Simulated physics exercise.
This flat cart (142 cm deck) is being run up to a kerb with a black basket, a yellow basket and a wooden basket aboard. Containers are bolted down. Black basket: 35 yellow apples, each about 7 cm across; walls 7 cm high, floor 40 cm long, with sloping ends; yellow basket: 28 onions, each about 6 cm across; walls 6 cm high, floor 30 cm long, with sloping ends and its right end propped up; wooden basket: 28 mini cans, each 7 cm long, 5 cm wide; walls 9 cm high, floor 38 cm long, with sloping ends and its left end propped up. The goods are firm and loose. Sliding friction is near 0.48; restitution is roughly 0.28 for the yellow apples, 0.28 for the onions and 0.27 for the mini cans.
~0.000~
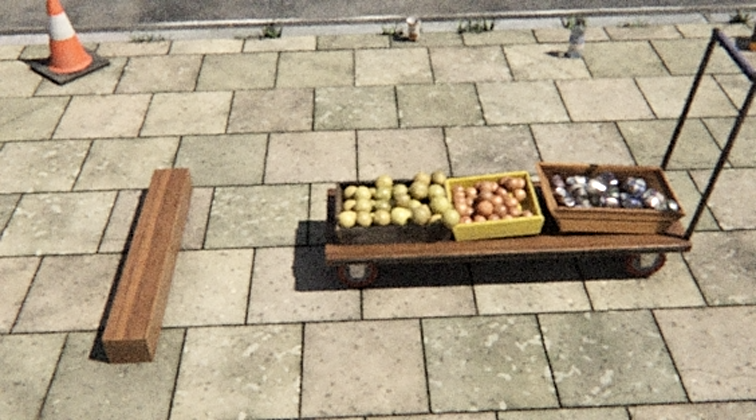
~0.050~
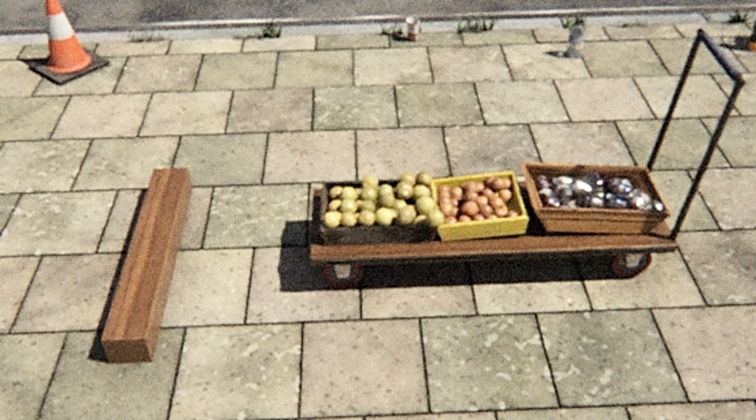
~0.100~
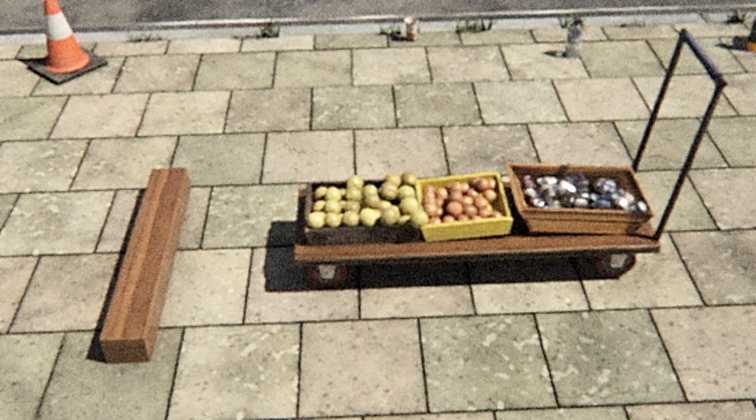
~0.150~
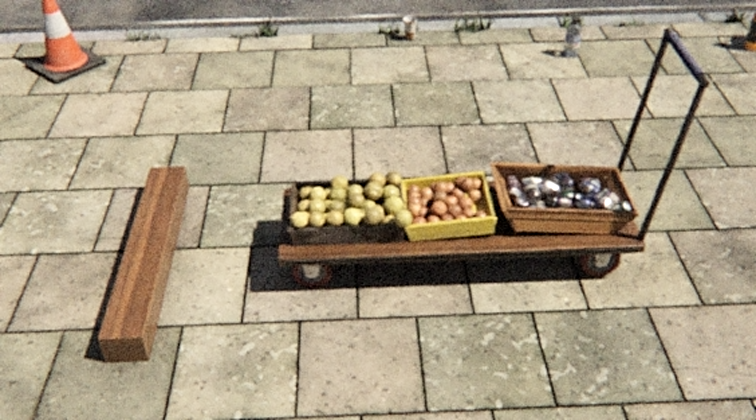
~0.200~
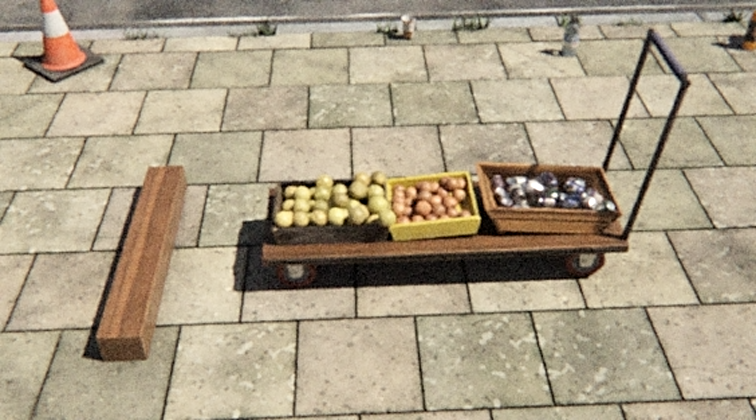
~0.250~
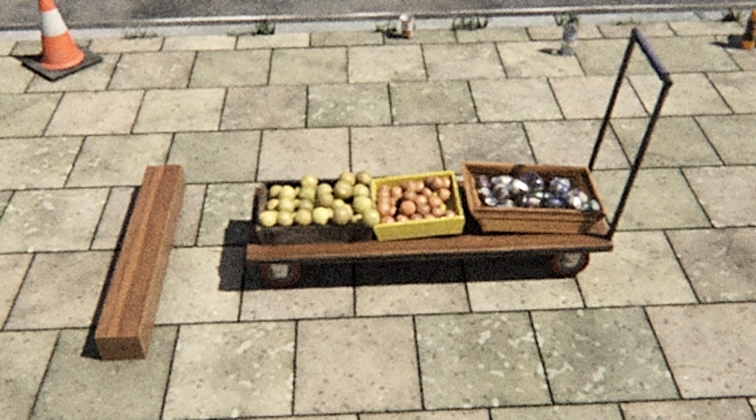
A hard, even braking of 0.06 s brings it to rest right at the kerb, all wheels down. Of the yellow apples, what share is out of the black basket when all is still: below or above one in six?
The black basket loses less than a sixth of its yellow apples.
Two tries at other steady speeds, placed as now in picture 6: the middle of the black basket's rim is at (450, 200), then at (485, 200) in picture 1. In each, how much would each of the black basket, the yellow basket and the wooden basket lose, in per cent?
Black basket 30 then 40, yellow basket 0 then 10, wooden basket 0 then 10 per cent.
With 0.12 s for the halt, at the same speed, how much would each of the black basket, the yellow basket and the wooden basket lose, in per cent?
In that case black basket 0, yellow basket 0, wooden basket 0 per cent.
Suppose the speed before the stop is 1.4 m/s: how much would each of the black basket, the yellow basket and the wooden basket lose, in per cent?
In that case black basket 10, yellow basket 0, wooden basket 0 per cent.
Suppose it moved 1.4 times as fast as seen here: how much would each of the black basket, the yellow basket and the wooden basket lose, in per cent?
Then black basket 20, yellow basket 0, wooden basket 0 per cent.
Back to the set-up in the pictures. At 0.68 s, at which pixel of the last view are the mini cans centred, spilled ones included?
At about (417, 203).
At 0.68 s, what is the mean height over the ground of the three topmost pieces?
Some 34 cm up.
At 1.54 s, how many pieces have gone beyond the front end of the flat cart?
About 1.
After 0.58 s, the brake bites.
After 0.68 s, the black basket has all 35, the yellow basket has all 28 and the wooden basket has all 28.
After 0.80 s, the black basket is down by 2 of 35, the yellow basket has all 28 and the wooden basket has all 28.
After 1.03 s, the black basket is down by 3 of 35, the yellow basket has all 28 and the wooden basket has all 28.
Outcome (at 1.54 s), the black basket is down by 3 of 35, the yellow basket has all 28 and the wooden basket has all 28. Asked share, 3 of 35, 9 per cent.
